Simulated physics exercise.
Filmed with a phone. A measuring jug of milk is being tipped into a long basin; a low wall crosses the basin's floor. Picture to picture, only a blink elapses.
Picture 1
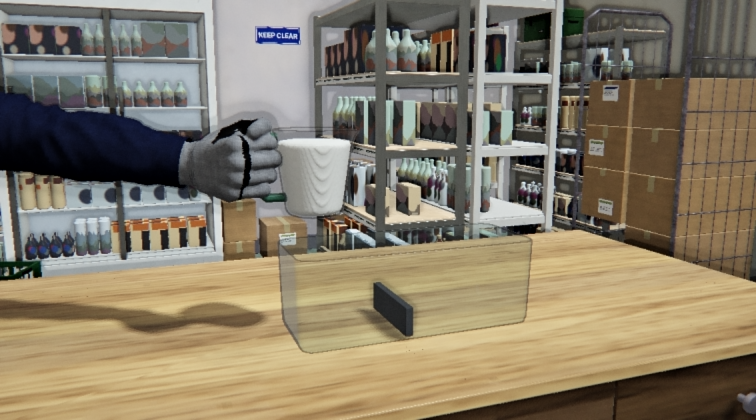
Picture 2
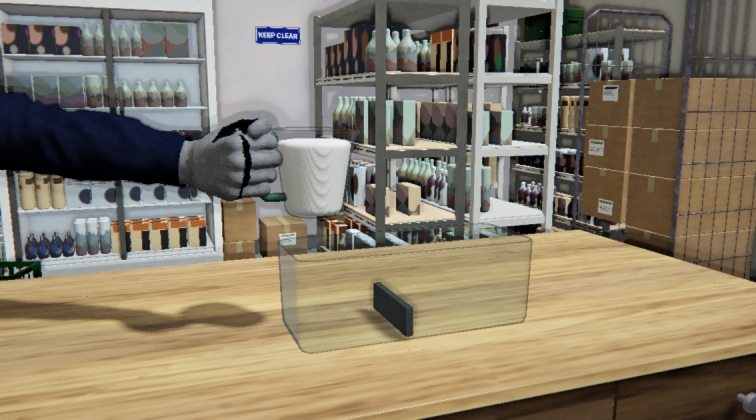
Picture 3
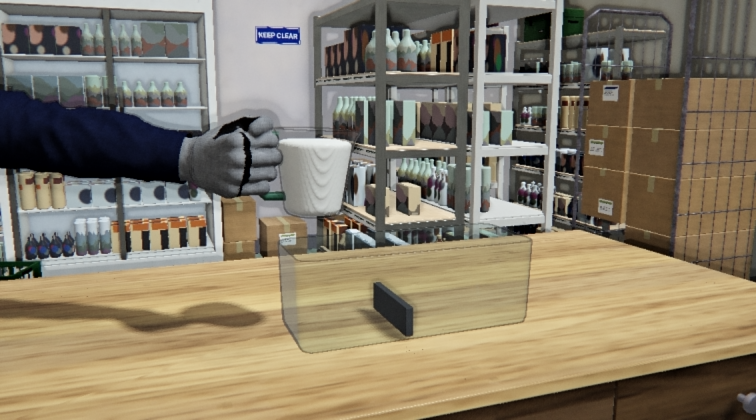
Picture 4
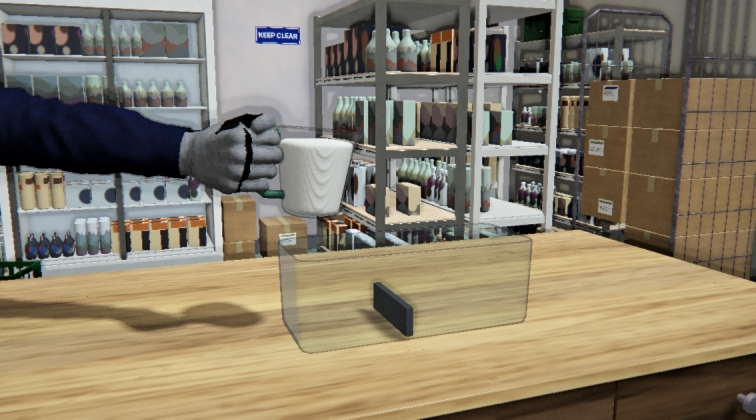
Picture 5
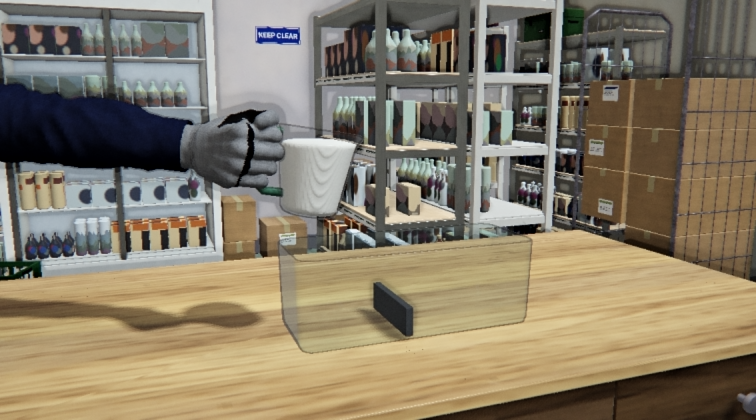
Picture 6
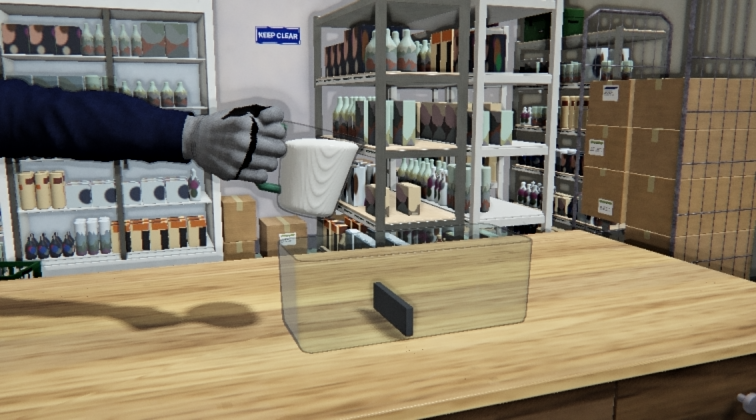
A gloved hand held a white jug above a clear, long basin with a low dark wall inside, keeping it nearly upright at first, then slowly tilting it slightly to the right.
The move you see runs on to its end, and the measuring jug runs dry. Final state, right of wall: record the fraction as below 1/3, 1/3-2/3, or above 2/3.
After it calms, what's right of the wall is a large share, beyond two thirds.
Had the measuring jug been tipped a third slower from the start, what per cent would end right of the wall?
Roughly 80 percent.
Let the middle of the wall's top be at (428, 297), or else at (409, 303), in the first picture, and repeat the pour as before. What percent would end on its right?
10 per cent, then 40 per cent, roughly.
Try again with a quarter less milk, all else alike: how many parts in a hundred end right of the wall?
Roughly 65 in a hundred.
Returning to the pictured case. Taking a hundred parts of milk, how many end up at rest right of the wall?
It is close to 75 per cent.
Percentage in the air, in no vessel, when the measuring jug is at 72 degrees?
Share in flight: Approx. 20 %.
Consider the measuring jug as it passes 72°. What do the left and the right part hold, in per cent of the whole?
Roughly 0 per cent on the left, roughly 10 per cent on the right.
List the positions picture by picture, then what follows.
In the first picture, it leans 0°; its right rim is at (358, 130); the milk meets the walls at (276, 143) and (348, 141); the long basin's rim runs from (287, 252) to (511, 232); the wall's top is at (392, 295).
In the second picture, it leans 1°; its right rim is at (359, 130); the milk meets the walls at (276, 143) and (348, 141).
In the third picture, it leans 2°; its right rim is at (360, 132); the milk meets the walls at (278, 142) and (349, 142).
In the fourth picture, it leans 5°; its right rim is at (361, 134); the milk meets the walls at (280, 141) and (350, 143).
In the fifth picture, it leans 9°; its right rim is at (364, 138); the milk meets the walls at (281, 142) and (353, 143).
In the sixth picture, it leans 14°; its right rim is at (366, 142); the milk meets the walls at (283, 144) and (356, 144).
A moment on, the measuring jug is tipped part way and 72 per cent is still to pour, 0 is left of the wall and 9 right of it.
Next, the measuring jug is tipped right over and 17 per cent is still to pour, 11 is left of the wall and 59 right of it.
Then the measuring jug is tipped right over and 0 per cent is still to pour, 23 is left of the wall and 76 right of it.
Later the measuring jug is tipped right over and 0 per cent is still to pour, 24 is left of the wall and 76 right of it.
At rest 24 per cent lies left of the wall, 76 right of it and 0 outside.
